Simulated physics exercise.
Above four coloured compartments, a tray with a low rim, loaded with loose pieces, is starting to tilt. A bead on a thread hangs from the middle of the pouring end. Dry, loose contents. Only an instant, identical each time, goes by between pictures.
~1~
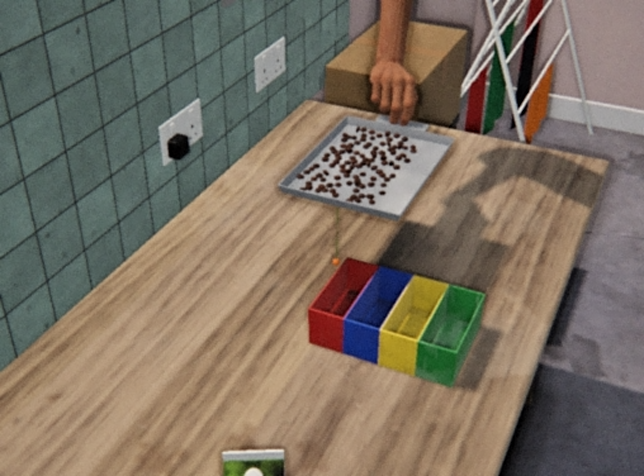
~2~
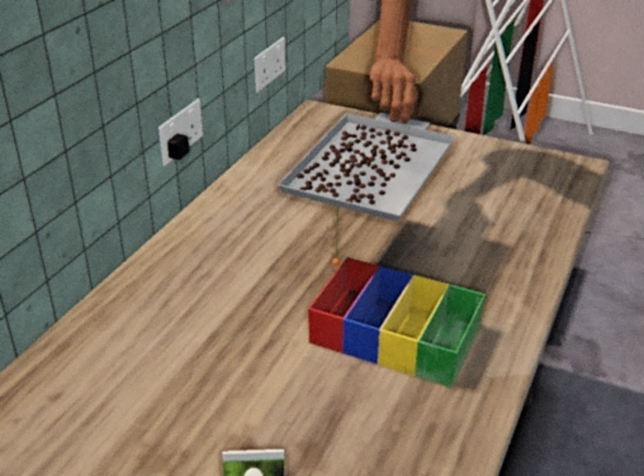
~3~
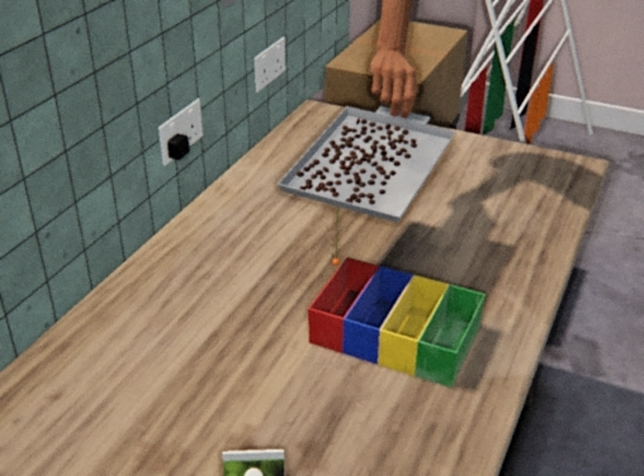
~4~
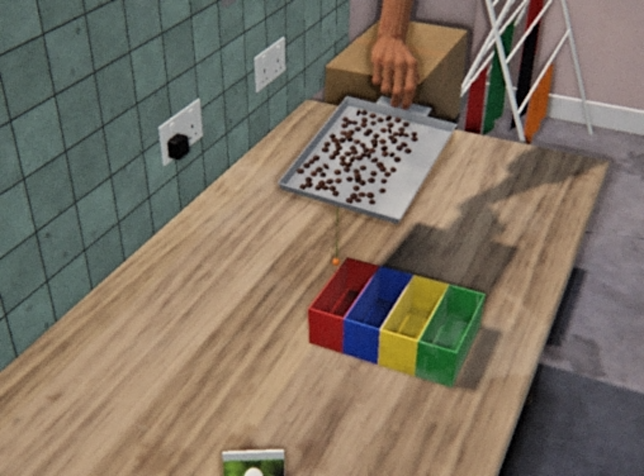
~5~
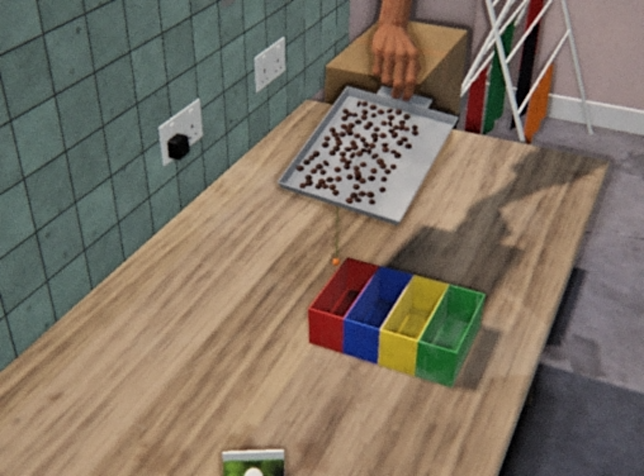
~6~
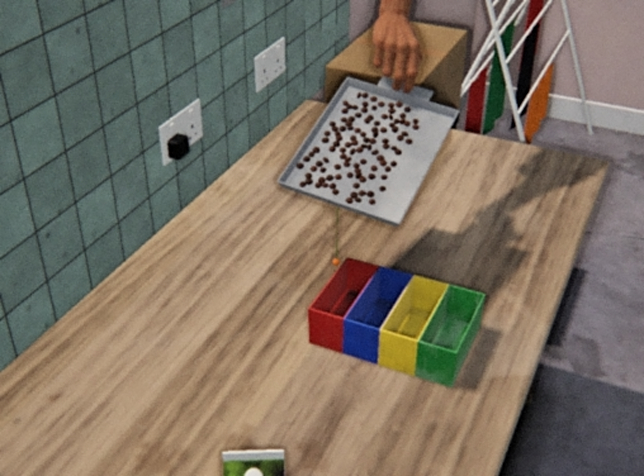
We see a hand gripping a metal tray of small brown pieces above red, blue, yellow and green compartments on a wooden worktop; the hand gradually raises the far end, tilting the tray toward its near right corner.
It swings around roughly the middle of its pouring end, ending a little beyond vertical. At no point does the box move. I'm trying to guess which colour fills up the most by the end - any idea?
Go with blue; that cell ends fullest.
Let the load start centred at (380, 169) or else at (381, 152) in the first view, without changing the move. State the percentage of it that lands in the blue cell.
In order, 70 % then 80 %.
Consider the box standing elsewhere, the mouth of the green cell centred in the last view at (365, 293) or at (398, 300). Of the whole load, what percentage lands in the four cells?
The first yields 70 per cent and the second 100 per cent.
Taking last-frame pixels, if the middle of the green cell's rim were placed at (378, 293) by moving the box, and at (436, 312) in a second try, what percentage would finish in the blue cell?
Roughly 0% on the first try and 50% on the second.
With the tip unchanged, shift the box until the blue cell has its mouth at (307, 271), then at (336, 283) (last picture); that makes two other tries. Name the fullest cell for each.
Run one gives the cell in green; run two gives the yellow one.
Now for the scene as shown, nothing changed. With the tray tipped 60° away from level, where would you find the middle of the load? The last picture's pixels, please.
Around (373, 213).
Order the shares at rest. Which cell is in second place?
Second place: The red one.
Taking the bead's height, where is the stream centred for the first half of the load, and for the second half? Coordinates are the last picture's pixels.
About (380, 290) to begin with, then about (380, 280).
Soon, tray tipped steeply; most on the tray; a stray few in the blue cell; a small part falling or outside the box.
A while on, tray tipped right over; a small part on the tray; about half in the blue cell; about a quarter in the red cell; a small part in the yellow cell; a small part falling or outside the box.
Towards the end, tray tipped past a quarter turn; about two thirds in the blue cell; about a quarter in the red cell; a small part in the yellow cell; a stray few falling or outside the box.
Finally, tray tipped past a quarter turn; about two thirds in the blue cell; about a quarter in the red cell; a small part in the yellow cell; none in the green cell; a stray few outside the box.
